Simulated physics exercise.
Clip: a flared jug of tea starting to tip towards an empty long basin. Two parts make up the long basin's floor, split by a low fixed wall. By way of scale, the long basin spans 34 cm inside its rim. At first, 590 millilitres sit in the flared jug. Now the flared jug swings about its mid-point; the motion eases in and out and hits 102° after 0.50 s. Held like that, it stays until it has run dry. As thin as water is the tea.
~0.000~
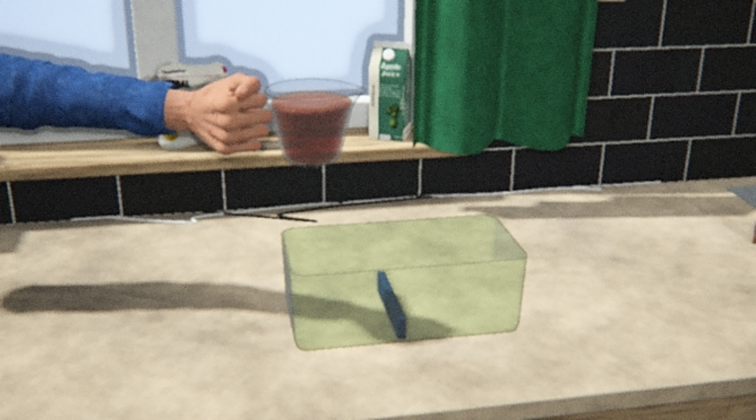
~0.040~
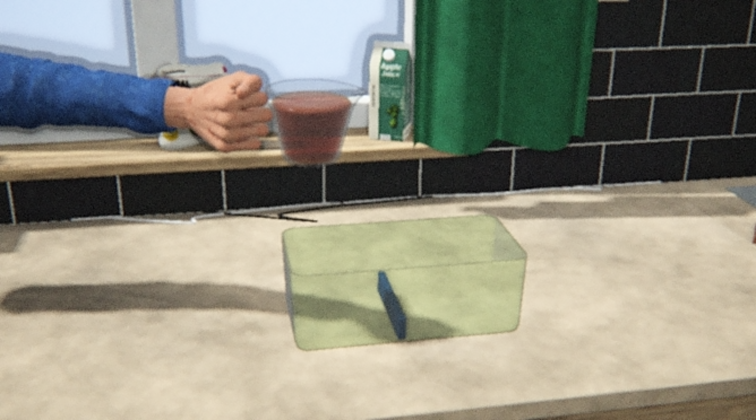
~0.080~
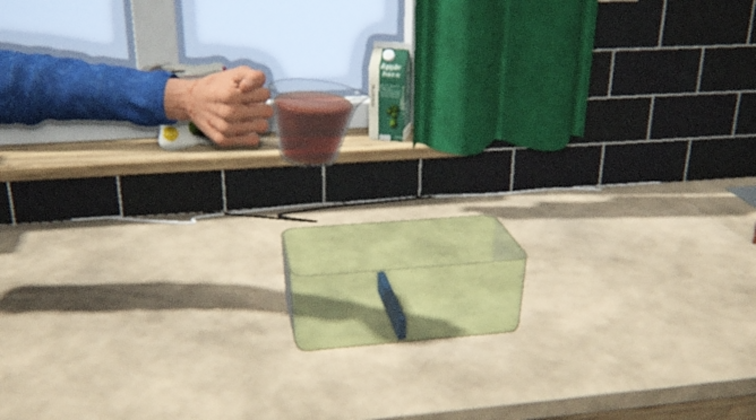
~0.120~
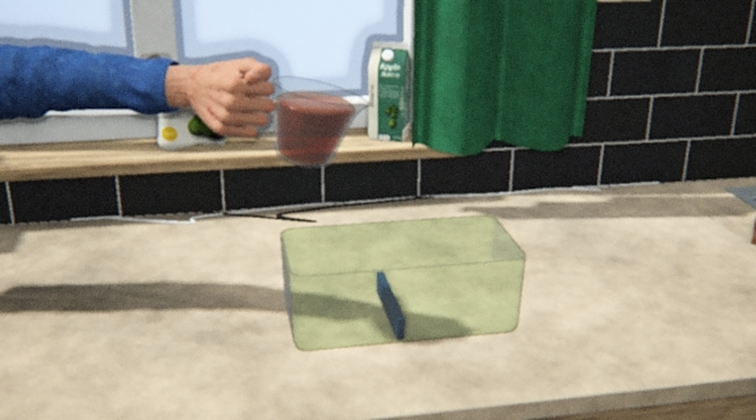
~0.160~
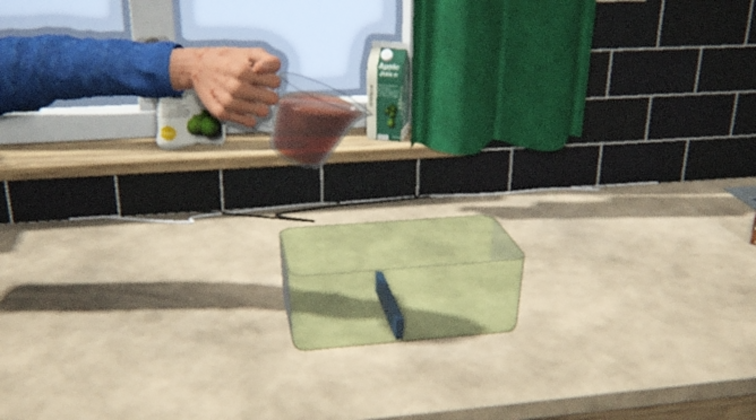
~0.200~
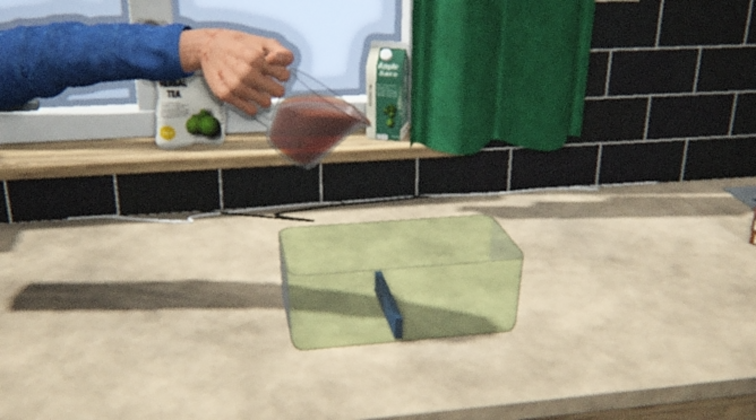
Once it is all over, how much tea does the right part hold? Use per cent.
The right part holds about 74 per cent.
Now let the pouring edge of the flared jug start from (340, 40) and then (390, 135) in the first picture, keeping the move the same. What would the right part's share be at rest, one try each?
Result: 45 per cent, then 90 per cent.
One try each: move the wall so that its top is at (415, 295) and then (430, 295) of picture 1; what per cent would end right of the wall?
Respectively close to 30 and 15 %.
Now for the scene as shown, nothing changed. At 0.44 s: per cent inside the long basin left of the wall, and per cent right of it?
Around 0 percent on the left and 22 on the right.
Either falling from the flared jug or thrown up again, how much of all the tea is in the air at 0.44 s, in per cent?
Roughly 46 %.
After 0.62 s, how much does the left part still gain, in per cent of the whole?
I'd put it at some 5 percent.
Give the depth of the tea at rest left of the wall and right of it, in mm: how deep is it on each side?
6 mm left, 16 mm right.
Then, 0.44 s in, the tilt is 98° and 32 per cent is still to pour, 0 is left of the wall and 21 right of it.
Then, 0.62 s in, the tilt is 102° and 3 per cent is still to pour, 18 is left of the wall and 64 right of it.
Then, 0.80 s in, the tilt is 102° and 0 per cent is still to pour, 21 is left of the wall and 74 right of it.
Then, 1.00 s in, the tilt is 102° and 0 per cent is still to pour, 23 is left of the wall and 74 right of it.
Finally, 23 per cent lies left of the wall, 74 right of it and 3 outside.
